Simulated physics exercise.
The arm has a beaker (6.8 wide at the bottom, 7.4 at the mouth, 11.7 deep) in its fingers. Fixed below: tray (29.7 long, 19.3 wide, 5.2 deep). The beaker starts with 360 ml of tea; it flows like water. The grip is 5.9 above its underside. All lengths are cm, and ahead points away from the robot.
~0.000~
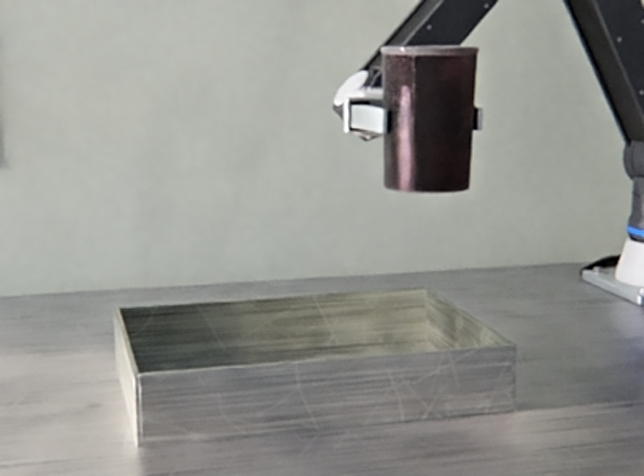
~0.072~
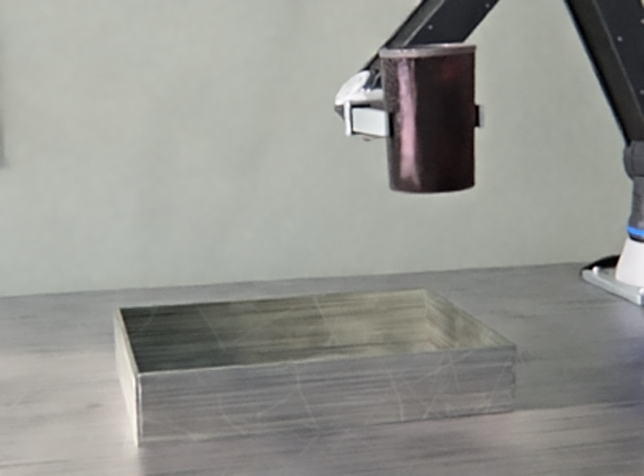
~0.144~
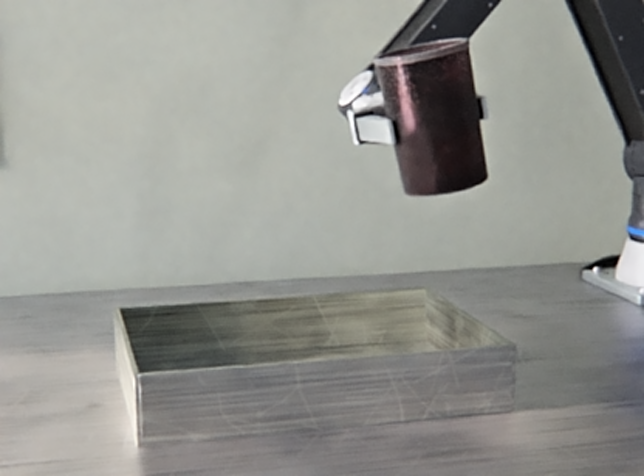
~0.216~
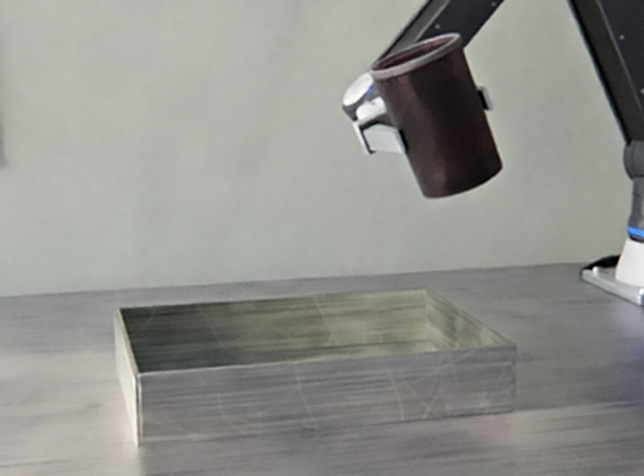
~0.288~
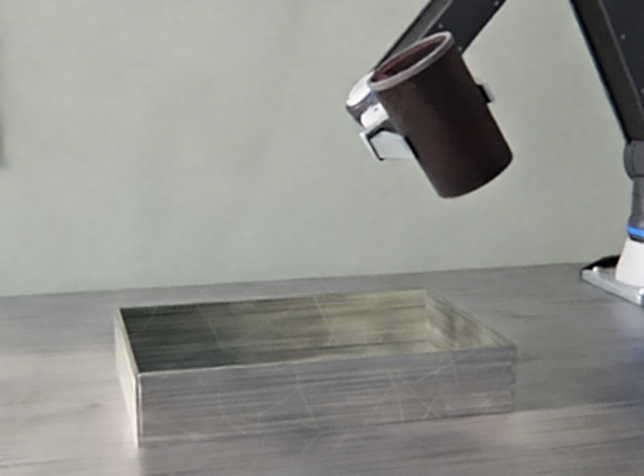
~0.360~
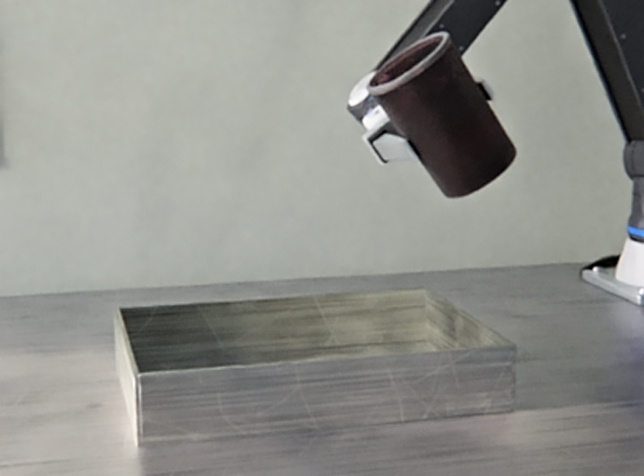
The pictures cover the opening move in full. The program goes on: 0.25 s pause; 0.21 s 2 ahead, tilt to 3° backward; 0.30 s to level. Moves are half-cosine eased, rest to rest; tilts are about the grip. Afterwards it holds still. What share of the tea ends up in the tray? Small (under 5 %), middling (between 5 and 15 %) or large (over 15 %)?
Share in the tray: Small (under 5 %).
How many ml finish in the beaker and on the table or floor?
About 360, 0 ml.
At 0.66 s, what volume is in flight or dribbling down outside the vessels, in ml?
Some 0 ml.
After 0.66 s, tilted 30° forward, liquid up to 26 above the table; 360 ml in the beaker.
After 0.97 s, tilted 2° backward, liquid up to 27 above the table; 360 ml in the beaker.
After 1.32 s, level, liquid up to 27 above the table; 360 ml in the beaker.
After 2.12 s, level, liquid up to 27 above the table; 360 ml in the beaker.
In the end, 360 ml in the beaker. That is 0 % in the tray.
